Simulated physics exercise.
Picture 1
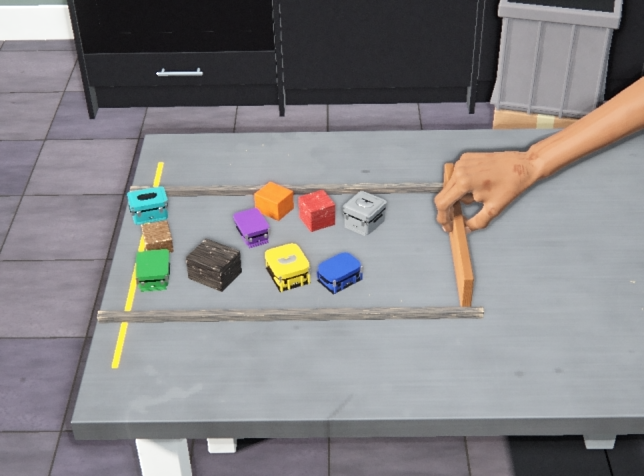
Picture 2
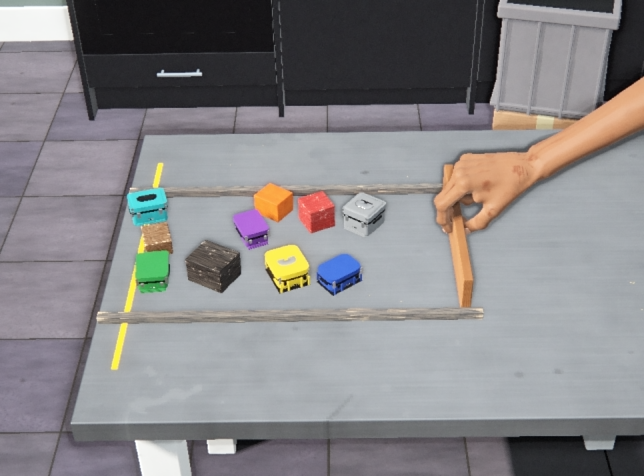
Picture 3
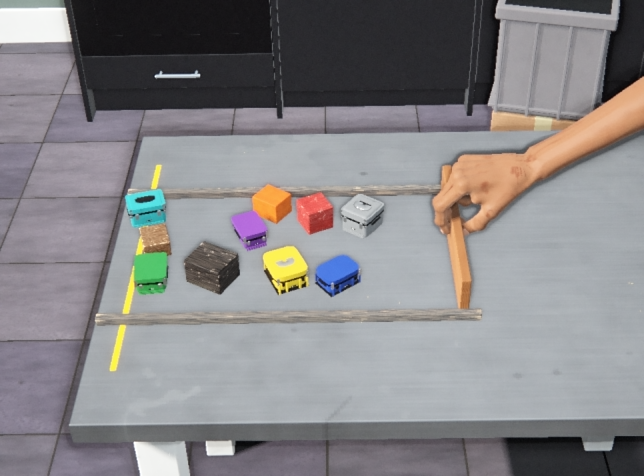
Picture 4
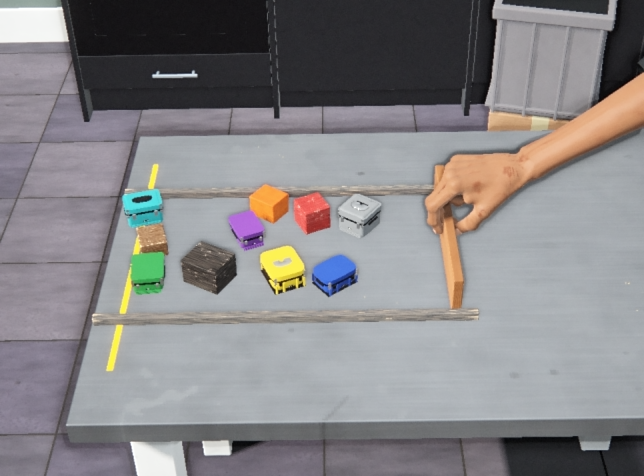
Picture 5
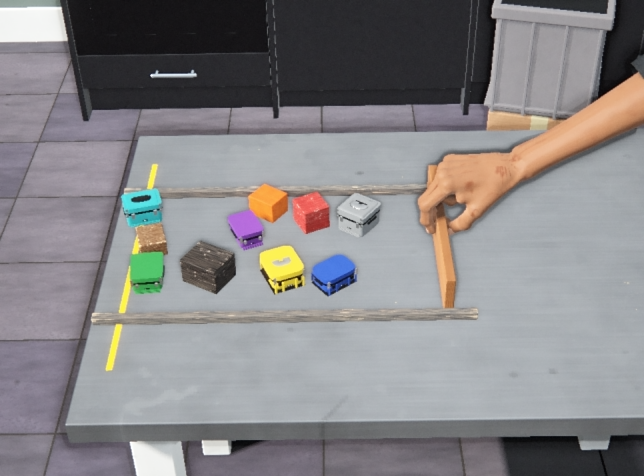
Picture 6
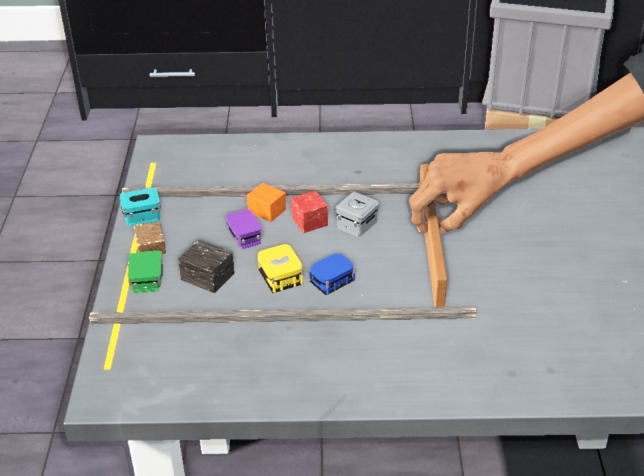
The clip shows a hand holding an orange-brown board upright on a grey table and sliding it slightly left between two strips, while the small colourful cases and blocks ahead of it, some near a yellow line, stay untouched.
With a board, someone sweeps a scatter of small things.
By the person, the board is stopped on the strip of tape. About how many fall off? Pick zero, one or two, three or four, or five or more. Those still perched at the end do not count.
Five or more fall off.
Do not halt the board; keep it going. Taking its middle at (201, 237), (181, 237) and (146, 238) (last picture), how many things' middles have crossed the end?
The counts are 1, 4 and 7, in that order.
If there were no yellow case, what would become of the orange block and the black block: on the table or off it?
So the orange block is still there and the black block goes off the edge.
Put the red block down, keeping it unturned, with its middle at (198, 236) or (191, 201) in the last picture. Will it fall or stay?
The red block comes down; falls.
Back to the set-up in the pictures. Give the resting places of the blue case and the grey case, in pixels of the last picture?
The blue case comes to rest close to (104, 286), while the grey case rests close to (121, 225).
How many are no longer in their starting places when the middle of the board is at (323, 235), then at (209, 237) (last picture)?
Well, it's 5 at the first one and 10 at the second.
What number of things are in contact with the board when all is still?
The count comes out at 3.
A little later, none off yet; turquoise case at rest near (141, 208); brown block at rest near (150, 240); green case at rest near (146, 272).
Next, none off yet; turquoise case at rest near (141, 208); brown block moving near (142, 241); green case shifted about its own width near (100, 266).
When it is over, the number that fall off is five or more; down, red block, yellow case, purple case, black block, green case, brown block and turquoise case.
